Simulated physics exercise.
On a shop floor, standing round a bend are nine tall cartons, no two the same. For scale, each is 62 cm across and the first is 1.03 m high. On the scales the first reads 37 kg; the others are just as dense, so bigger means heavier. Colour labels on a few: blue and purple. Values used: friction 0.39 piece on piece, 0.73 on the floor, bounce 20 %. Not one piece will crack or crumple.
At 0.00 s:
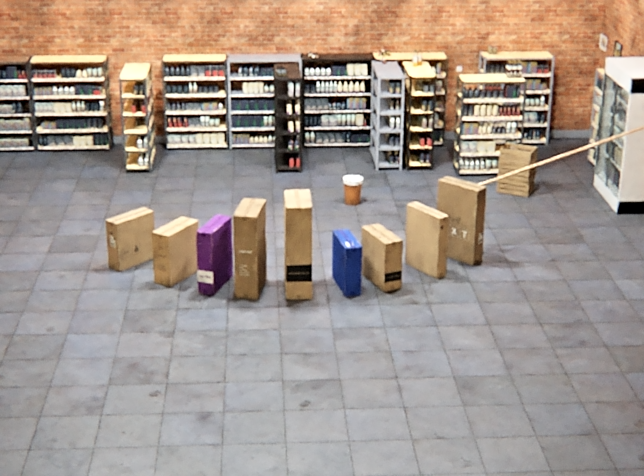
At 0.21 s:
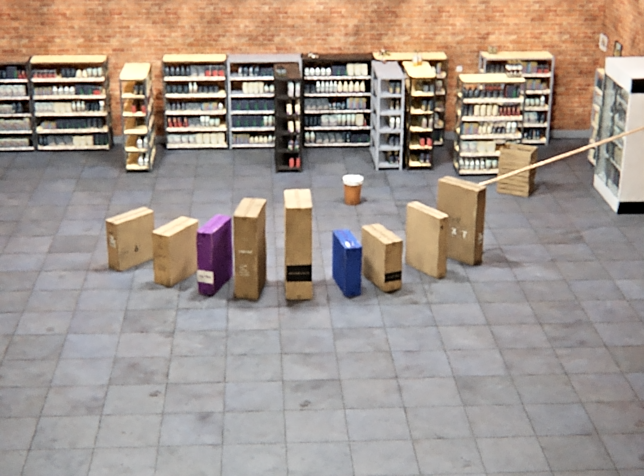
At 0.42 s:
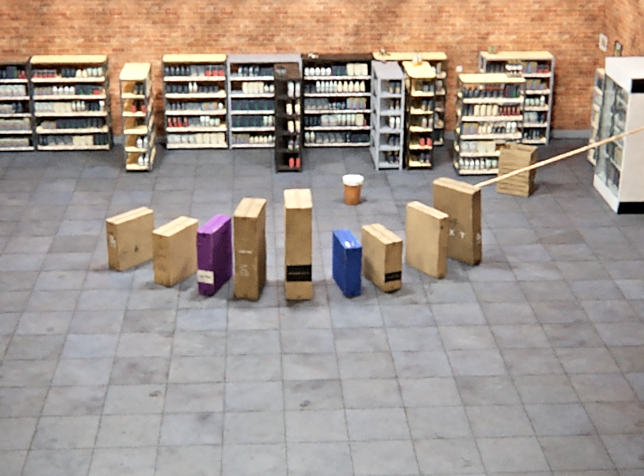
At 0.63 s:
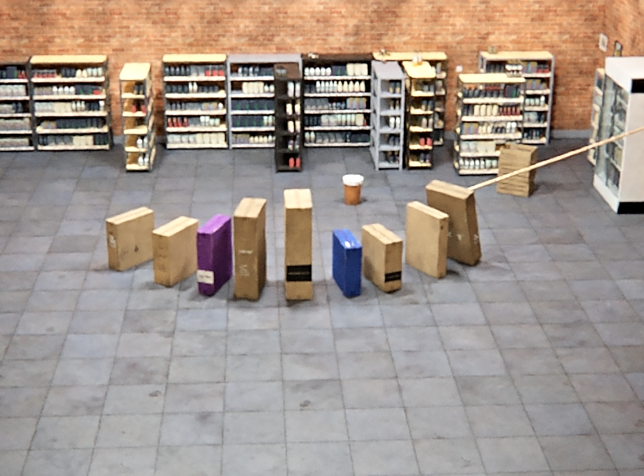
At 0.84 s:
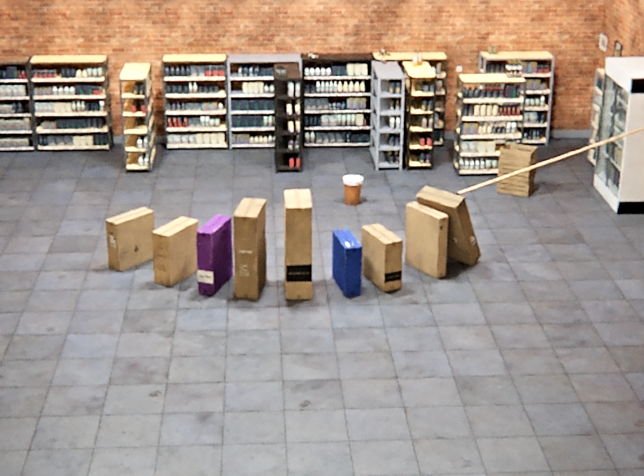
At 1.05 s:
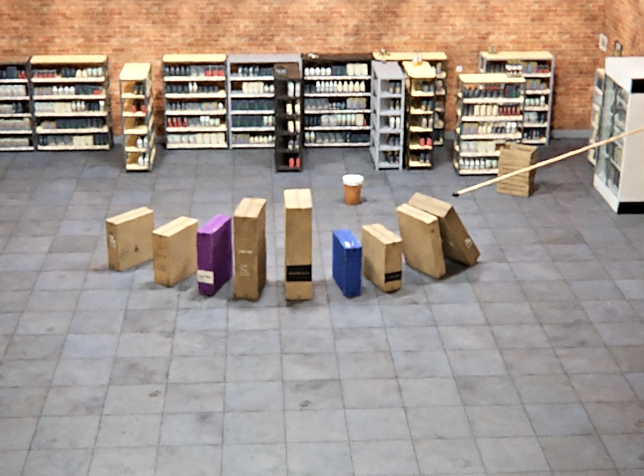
In the video, nine cartons, one blue and one purple, stand in a curved row on a tiled shop floor as a pole pushes the tall rightmost one, which tilts left against its neighbour, and that carton leans slightly too.
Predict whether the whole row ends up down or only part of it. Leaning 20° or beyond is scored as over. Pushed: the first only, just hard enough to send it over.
Only part of the row ends up down.
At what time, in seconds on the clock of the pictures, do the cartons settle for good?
At roughly 2.0 s.
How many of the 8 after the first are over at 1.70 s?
3.
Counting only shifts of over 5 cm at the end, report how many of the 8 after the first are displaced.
My count gives 3.
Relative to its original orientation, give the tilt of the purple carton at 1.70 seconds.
Some 0 degrees.
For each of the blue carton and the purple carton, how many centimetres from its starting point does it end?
Approx. distance from start in cm - blue 20, purple 0.
After 1.18 s, 1 of the 8 other cartons over.
After 1.70 s, 3 of the 8 other cartons over; blue carton 23° from how it stood.
In the end (2.2 s), 3 of the 8 other cartons over; blue carton 31° from how it stood; purple carton unmoved. Five left standing. From the last view, middles, blue carton near (332, 263), purple carton near (215, 254).
